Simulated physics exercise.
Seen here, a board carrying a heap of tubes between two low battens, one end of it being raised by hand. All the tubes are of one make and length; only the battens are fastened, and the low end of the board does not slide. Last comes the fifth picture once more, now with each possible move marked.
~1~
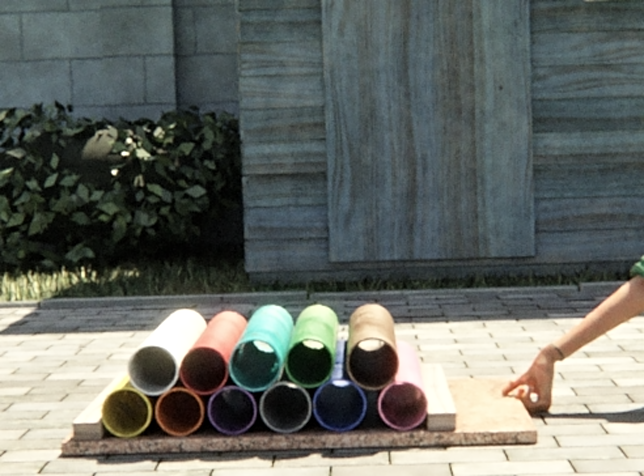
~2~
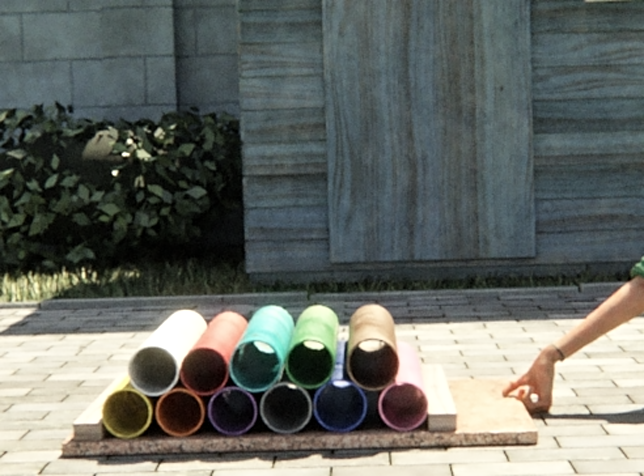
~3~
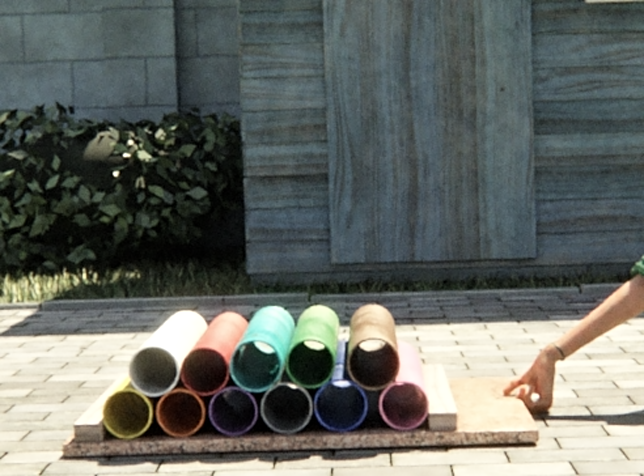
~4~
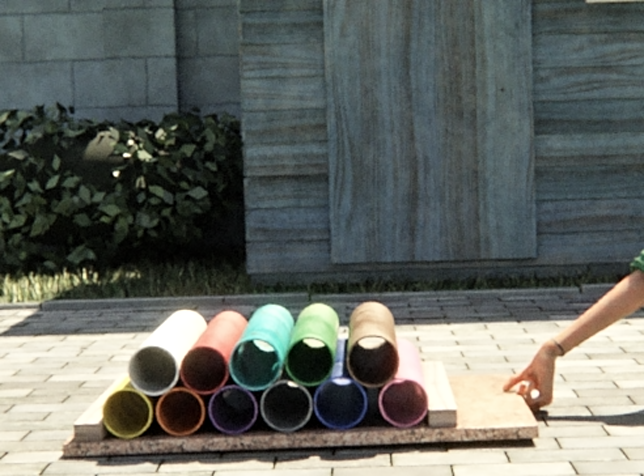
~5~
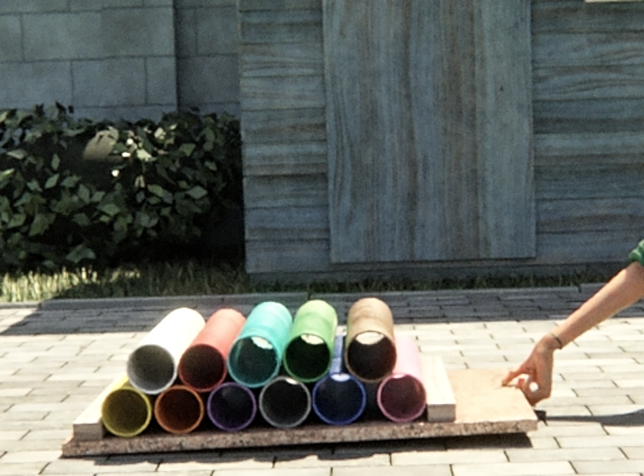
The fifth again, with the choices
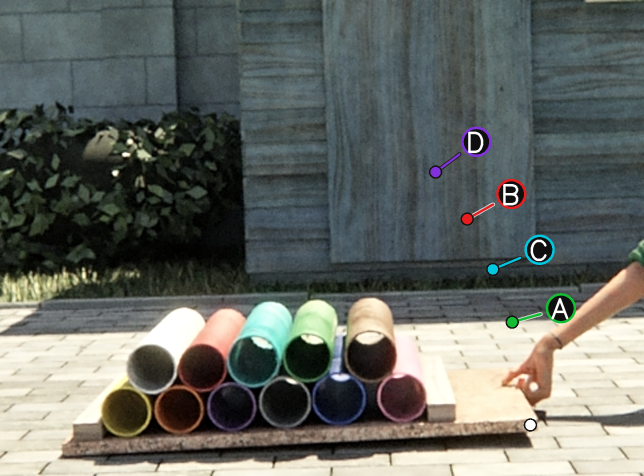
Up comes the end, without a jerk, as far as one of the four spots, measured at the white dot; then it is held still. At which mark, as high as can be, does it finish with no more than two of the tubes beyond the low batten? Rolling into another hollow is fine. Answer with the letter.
Mark C is as high as it can go.
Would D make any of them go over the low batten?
Yes, at D.
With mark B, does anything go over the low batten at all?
Yes, at B.
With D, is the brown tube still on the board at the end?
No, with D.
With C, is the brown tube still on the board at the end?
Yes.
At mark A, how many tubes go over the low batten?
With A, none.
On the marked copy, A at (512, 322); B at (467, 219); C at (493, 270); D at (435, 172); the white dot at (531, 425).
Following C. Soon after the start, board at 15°.
Later, board at 21°.
In the end, board at 21°, none over the low batten.
As for the rest, A none over the low batten; B three over the low batten (white, red, turquoise); D five over the low batten.
